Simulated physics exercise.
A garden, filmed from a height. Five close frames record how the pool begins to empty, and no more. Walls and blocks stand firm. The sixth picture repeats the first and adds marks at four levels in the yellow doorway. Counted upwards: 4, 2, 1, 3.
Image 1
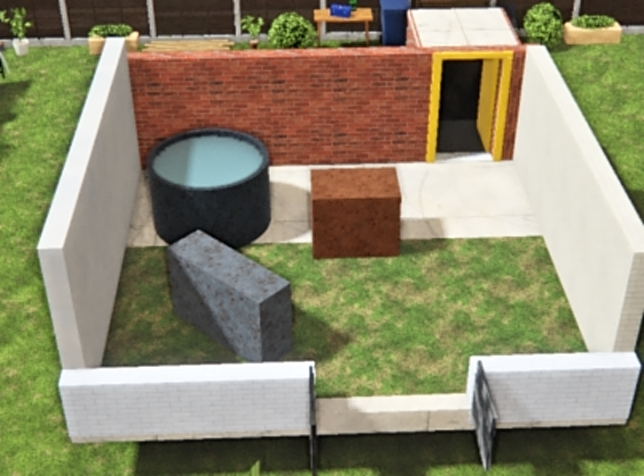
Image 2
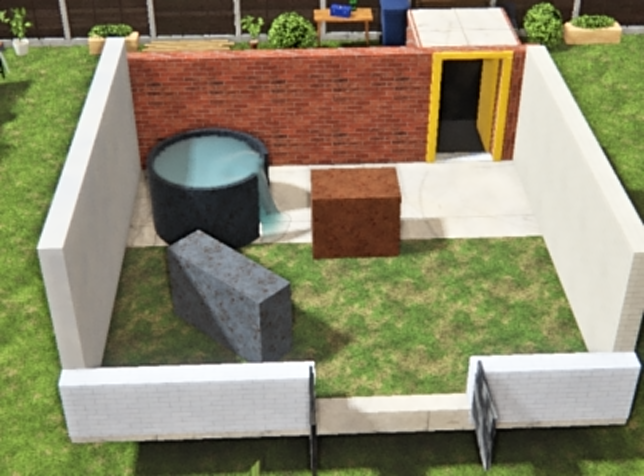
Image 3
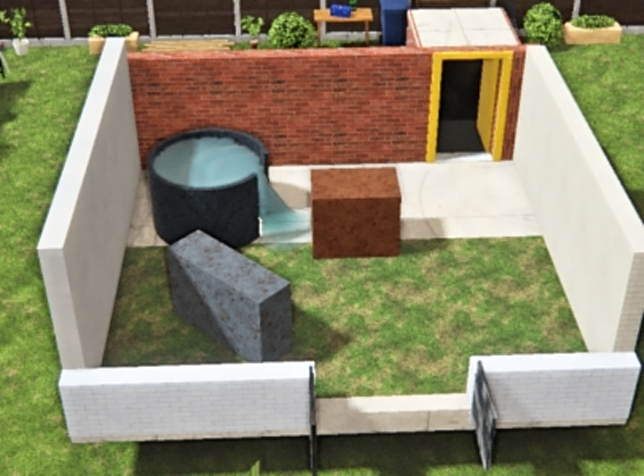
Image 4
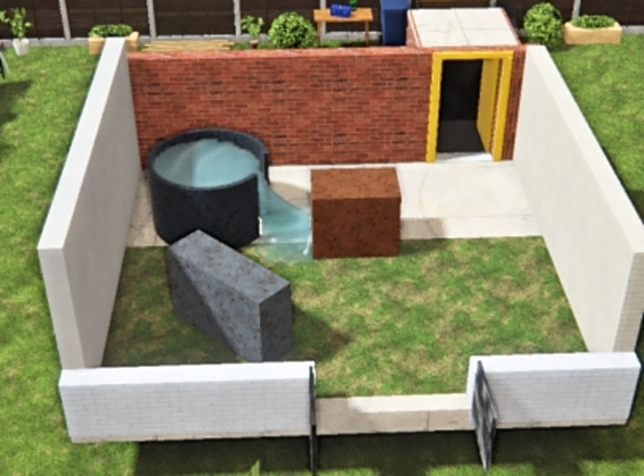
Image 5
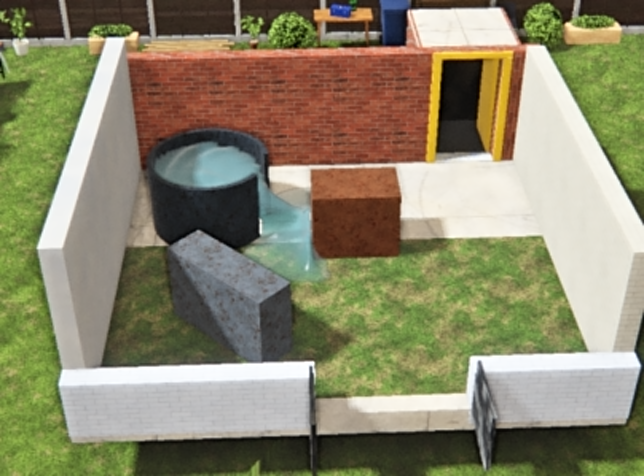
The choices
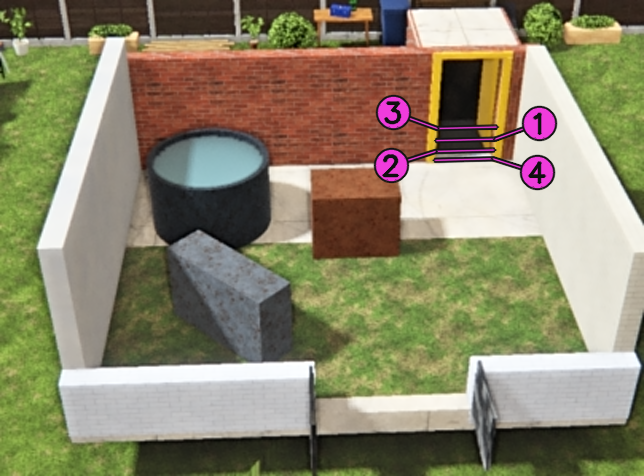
A walled yard of grass and pale paving, with a red brick wall at the back, is seen from above by a still camera. A dark round pool stands at back left, a rusty brown block beside it, a grey wedge in front, a yellow doorway at back right and an open gate at the front. Water pours from the pool's right side, spreading across the paving between the blocks and onto the grass.
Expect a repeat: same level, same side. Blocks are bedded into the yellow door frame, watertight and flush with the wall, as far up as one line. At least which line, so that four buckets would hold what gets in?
Line 2.
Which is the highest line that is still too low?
That would be 4.
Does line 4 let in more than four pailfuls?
Yes.
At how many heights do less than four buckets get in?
Three.
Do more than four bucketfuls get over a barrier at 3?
No, that is safe.
In magenta, 1 at (465, 139); 2 at (464, 150); 3 at (466, 127); 4 at (464, 159); from the bottom up 4, 2, 1, 3.
Choosing 1, nothing gets over.
Choosing 2, a splash gets over, under a bucket.
Choosing 3, nothing gets over.
Choosing 4, about 10 bucketfuls get in.
